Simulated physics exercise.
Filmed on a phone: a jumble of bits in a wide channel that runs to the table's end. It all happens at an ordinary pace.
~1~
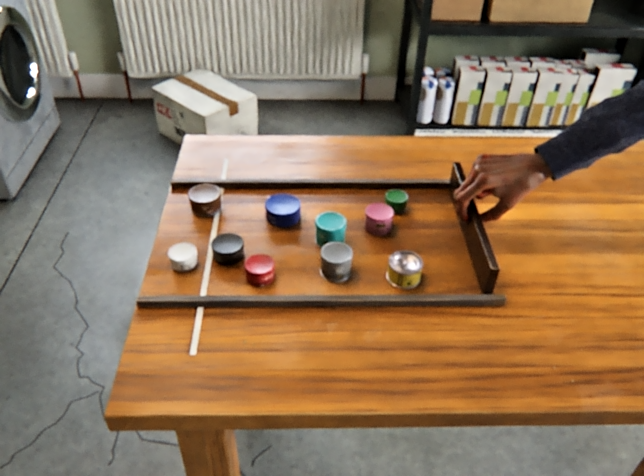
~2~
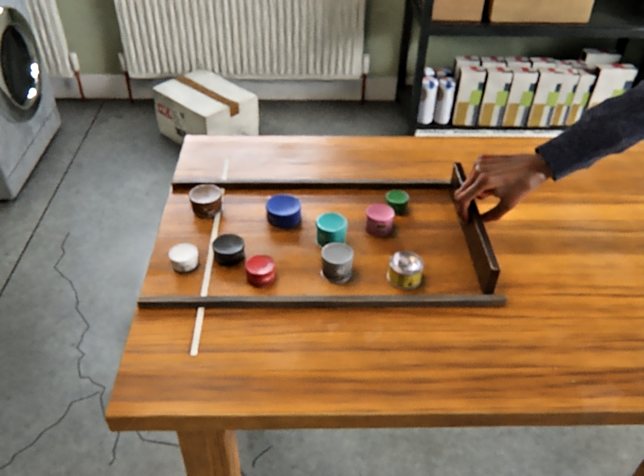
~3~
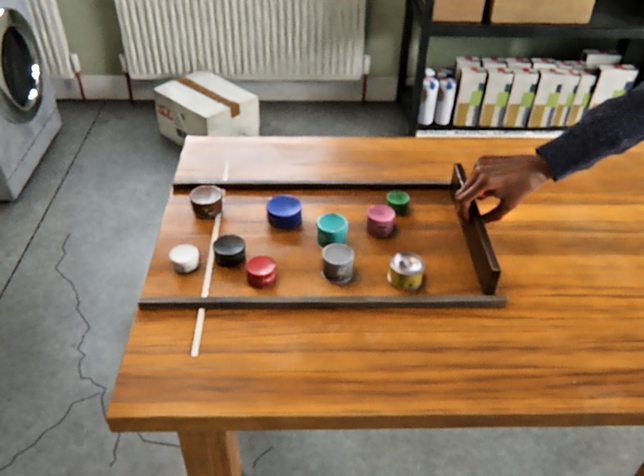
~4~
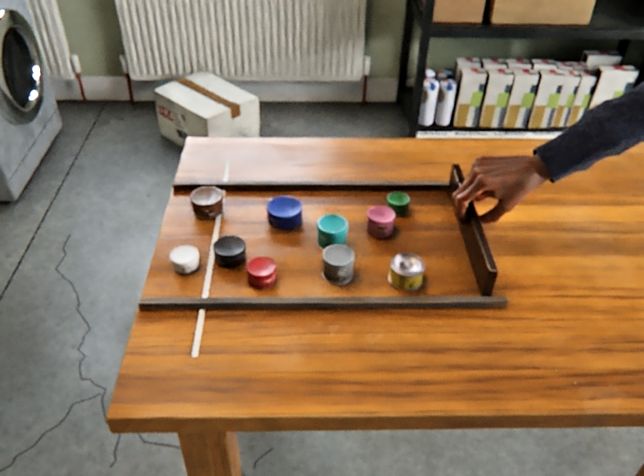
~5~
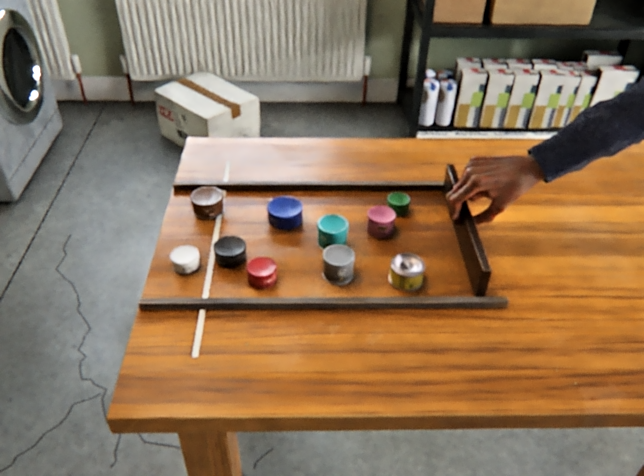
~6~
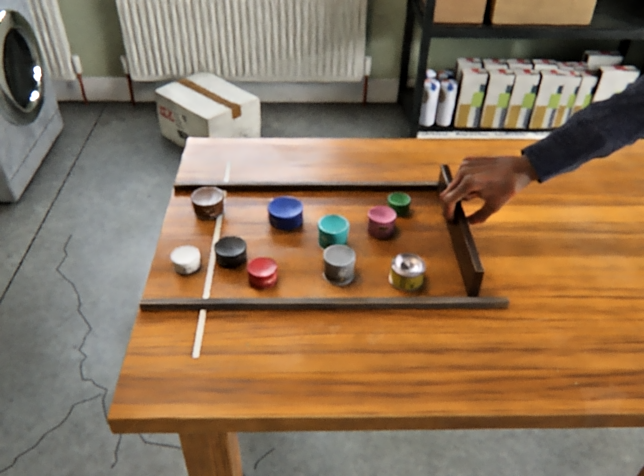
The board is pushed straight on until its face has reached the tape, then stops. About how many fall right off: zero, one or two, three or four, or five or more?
Here the number that fall off is one or two.
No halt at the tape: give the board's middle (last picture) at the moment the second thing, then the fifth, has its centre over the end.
Near (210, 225) and (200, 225).
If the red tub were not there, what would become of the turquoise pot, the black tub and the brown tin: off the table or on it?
The turquoise pot survives, the black tub survives, the brown tin goes over.
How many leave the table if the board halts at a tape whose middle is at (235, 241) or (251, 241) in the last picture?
In that order 0 and 0.
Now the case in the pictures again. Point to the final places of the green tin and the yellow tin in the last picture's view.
About (210, 202), and the other about (190, 281).
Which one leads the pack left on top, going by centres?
The white pot ends nearest.
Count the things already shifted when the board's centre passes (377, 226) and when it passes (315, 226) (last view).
By then 4, and 7.
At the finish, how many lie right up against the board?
The number is 5.
Early on, none off yet; white pot at rest near (186, 261); brown tin at rest near (208, 203); black tub at rest near (231, 252).
Finally, the number that fall off is one or two; lost, brown tin.
